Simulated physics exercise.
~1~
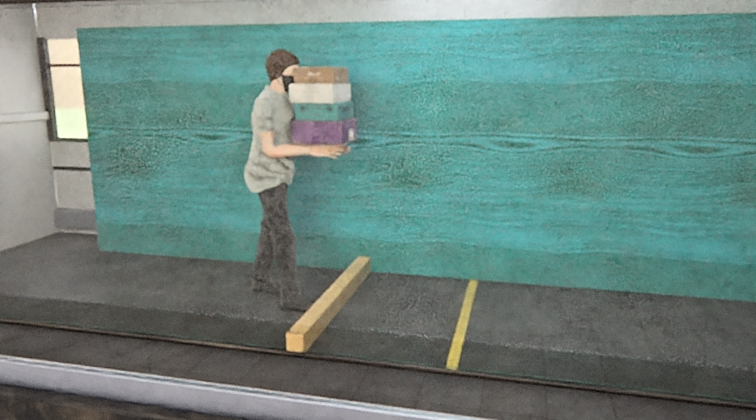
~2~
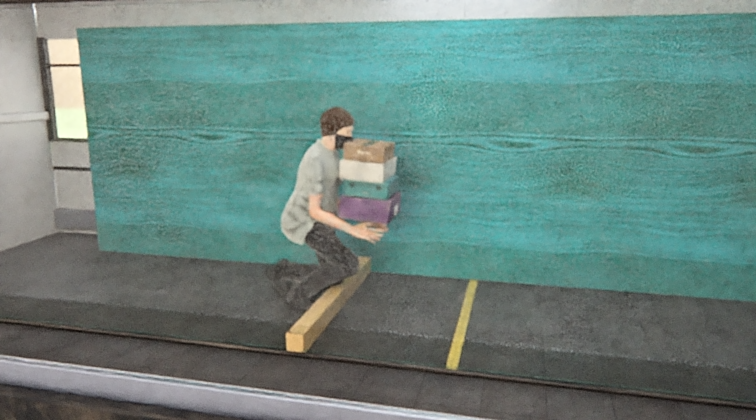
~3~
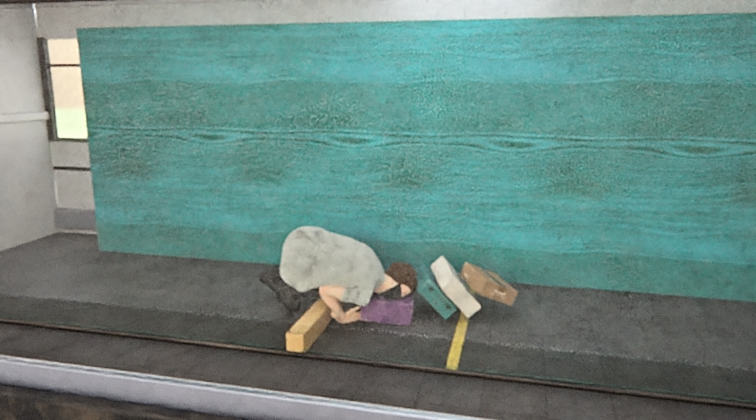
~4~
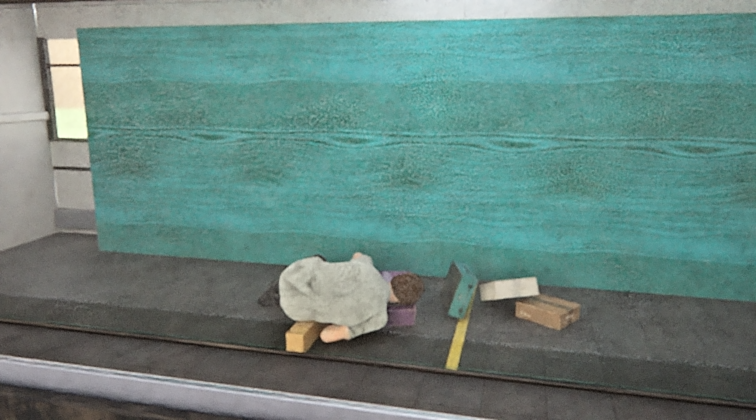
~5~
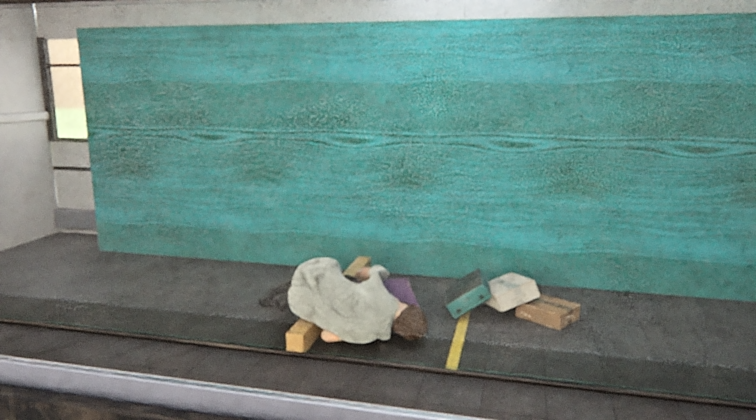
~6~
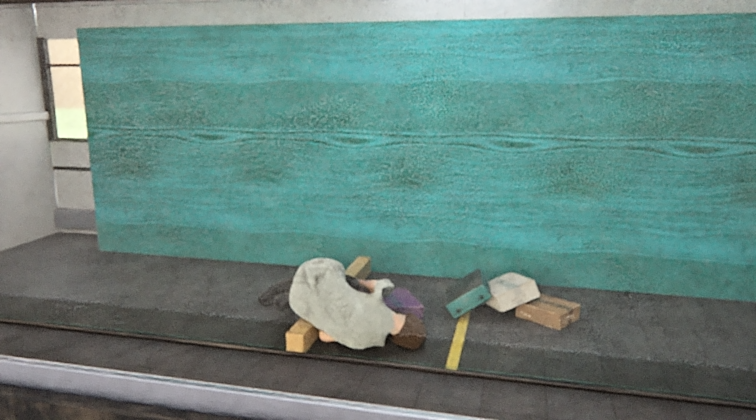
On a dark grey floor before a wide teal wood-grained wall, a person in a loose pale shirt carries a stack of four boxes toward the right. At a low wooden rail, the person drops forward and down, still clutching the tilting stack. The person lands hunched over the rail while the upper boxes spill ahead to the right. The white and brown cartons tumble past the yellow line, and the teal box tips over beside it. The person ends curled on the floor, head and purple carton short of the line.
